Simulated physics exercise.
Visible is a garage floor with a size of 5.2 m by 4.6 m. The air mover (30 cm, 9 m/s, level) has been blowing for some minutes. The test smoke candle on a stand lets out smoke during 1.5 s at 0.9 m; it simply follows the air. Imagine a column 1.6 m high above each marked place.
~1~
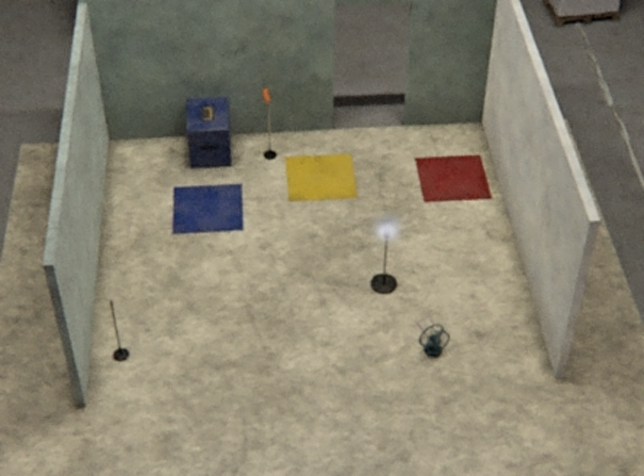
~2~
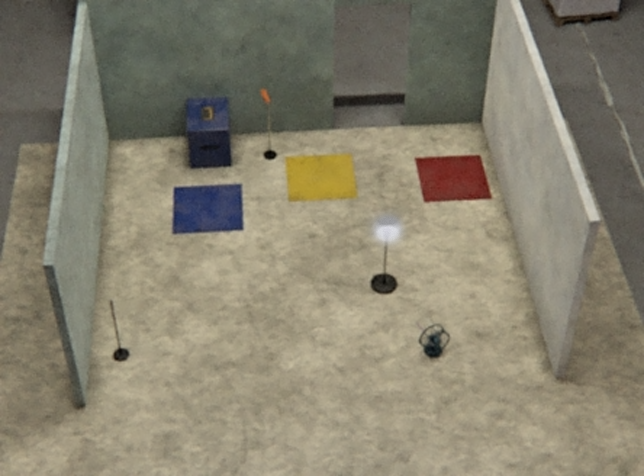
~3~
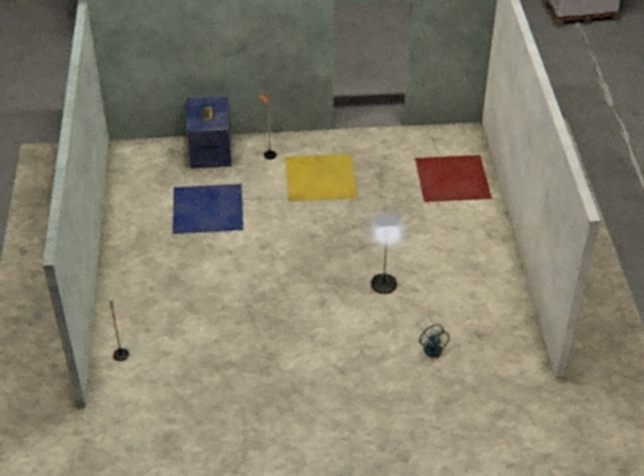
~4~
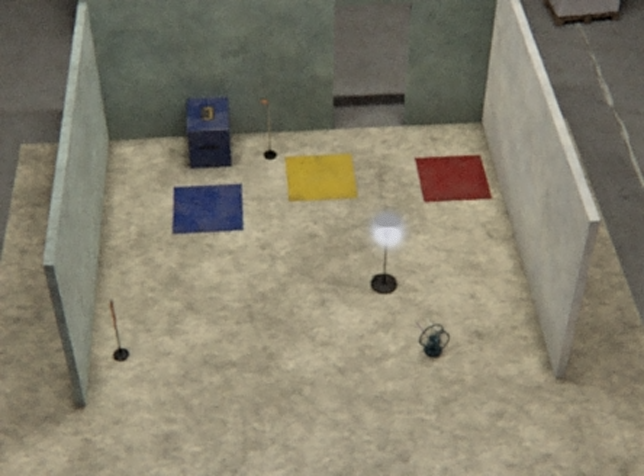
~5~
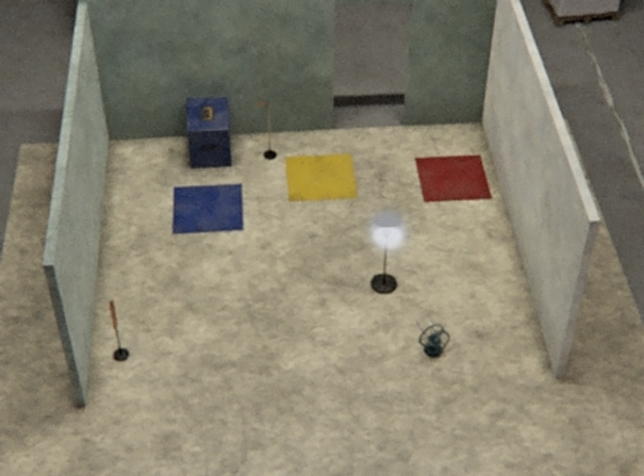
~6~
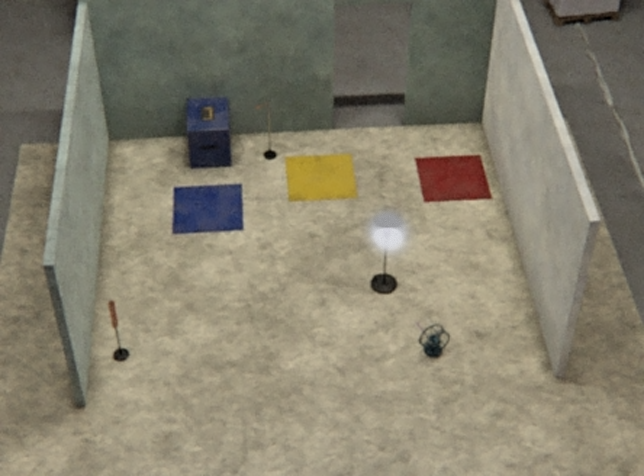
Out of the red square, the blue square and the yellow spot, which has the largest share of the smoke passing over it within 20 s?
The yellow one.
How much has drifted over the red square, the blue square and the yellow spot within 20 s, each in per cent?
Roughly 0 per cent red, 2 per cent blue, 90 per cent yellow.
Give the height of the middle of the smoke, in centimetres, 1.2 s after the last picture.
Roughly 70 cm up.
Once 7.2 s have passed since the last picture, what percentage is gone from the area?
About 80 per cent.
Then, 1.2 s after the last picture, 0 % is gone from the area; 0 % has passed over the blue square, 0 % over the red square and 4 % over the yellow spot, and the middle of the rest is near (387, 238).
Then, 3.2 s after the last picture, 8 % is gone from the area; 1 % has passed over the blue square, 0 % over the red square and 76 % over the yellow spot, and the middle of the rest is near (317, 116).
Then, 7.2 s after the last picture, 81 % is gone from the area; 2 % has passed over the blue square, 0 % over the red square and 91 % over the yellow spot, and the middle of the rest is near (417, 34).
Then, 19.2 s after the last picture, 98 % is gone from the area; 2 % has passed over the blue square, 0 % over the red square and 91 % over the yellow spot.
